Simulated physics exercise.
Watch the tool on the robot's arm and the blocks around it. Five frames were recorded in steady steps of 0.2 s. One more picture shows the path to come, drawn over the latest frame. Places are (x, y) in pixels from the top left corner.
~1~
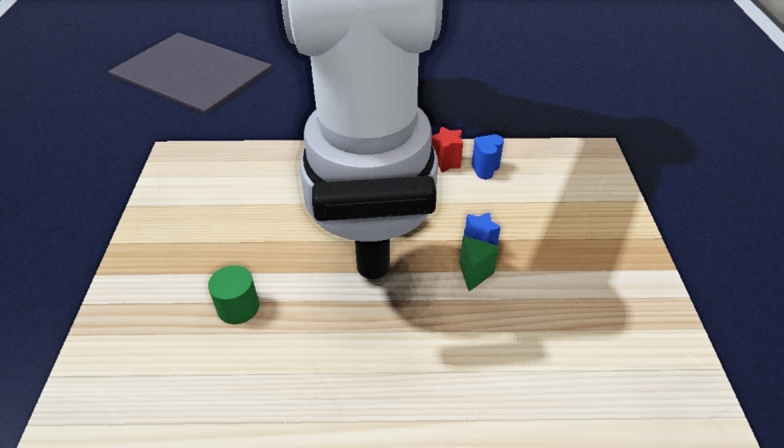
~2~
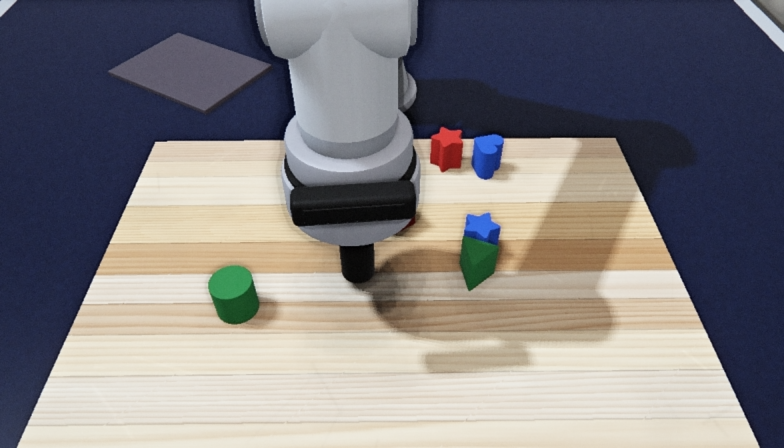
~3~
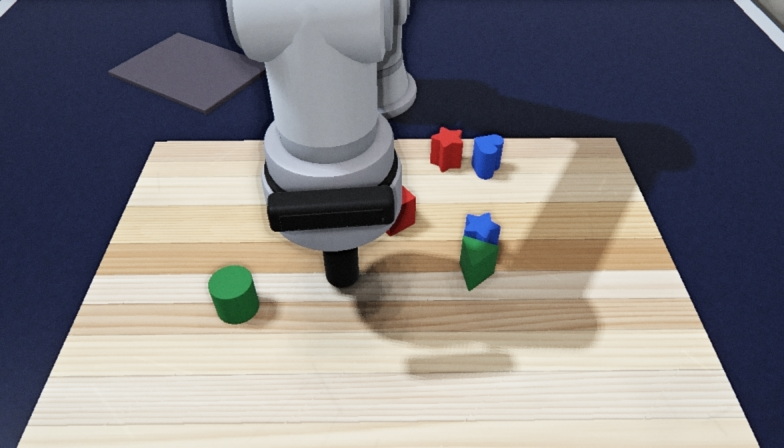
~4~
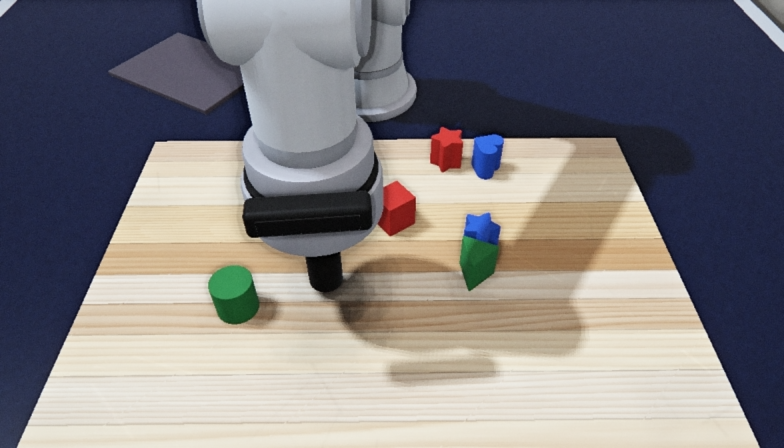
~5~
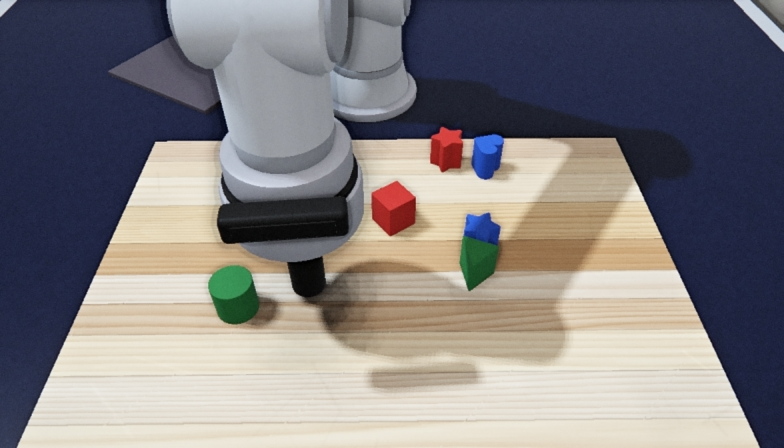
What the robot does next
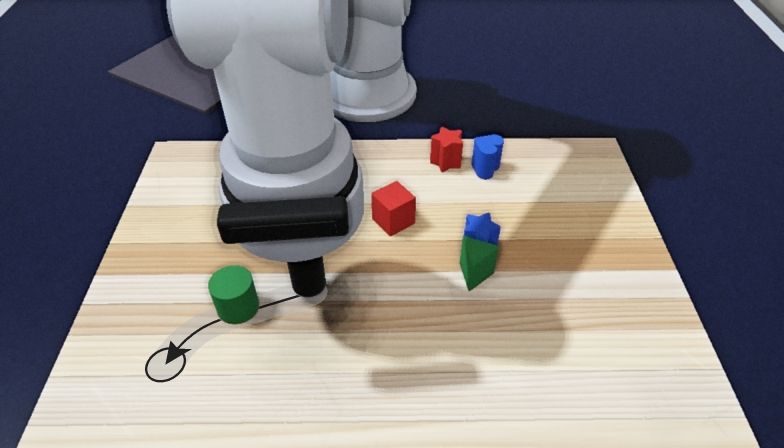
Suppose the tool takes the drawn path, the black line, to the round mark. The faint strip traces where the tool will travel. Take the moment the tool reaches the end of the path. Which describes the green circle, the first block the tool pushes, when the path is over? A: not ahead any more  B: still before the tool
The one that fits is A, not ahead any more.
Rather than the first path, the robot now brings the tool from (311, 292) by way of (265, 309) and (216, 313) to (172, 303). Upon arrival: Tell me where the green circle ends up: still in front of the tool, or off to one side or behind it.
Final position: Ahead.
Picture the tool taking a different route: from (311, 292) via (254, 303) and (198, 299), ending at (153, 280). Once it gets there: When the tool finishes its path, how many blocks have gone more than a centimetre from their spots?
The number will come to 1.
Path on the board, from (311, 292) by way of (260, 308) and (207, 325) to (166, 364).
What follows on the original path. One third of the way, tool at (256, 300); green circle at (211, 285).
Two thirds of the way, tool at (203, 318); green circle at (161, 289).
At the end, tool at (162, 357); green circle at (152, 291).
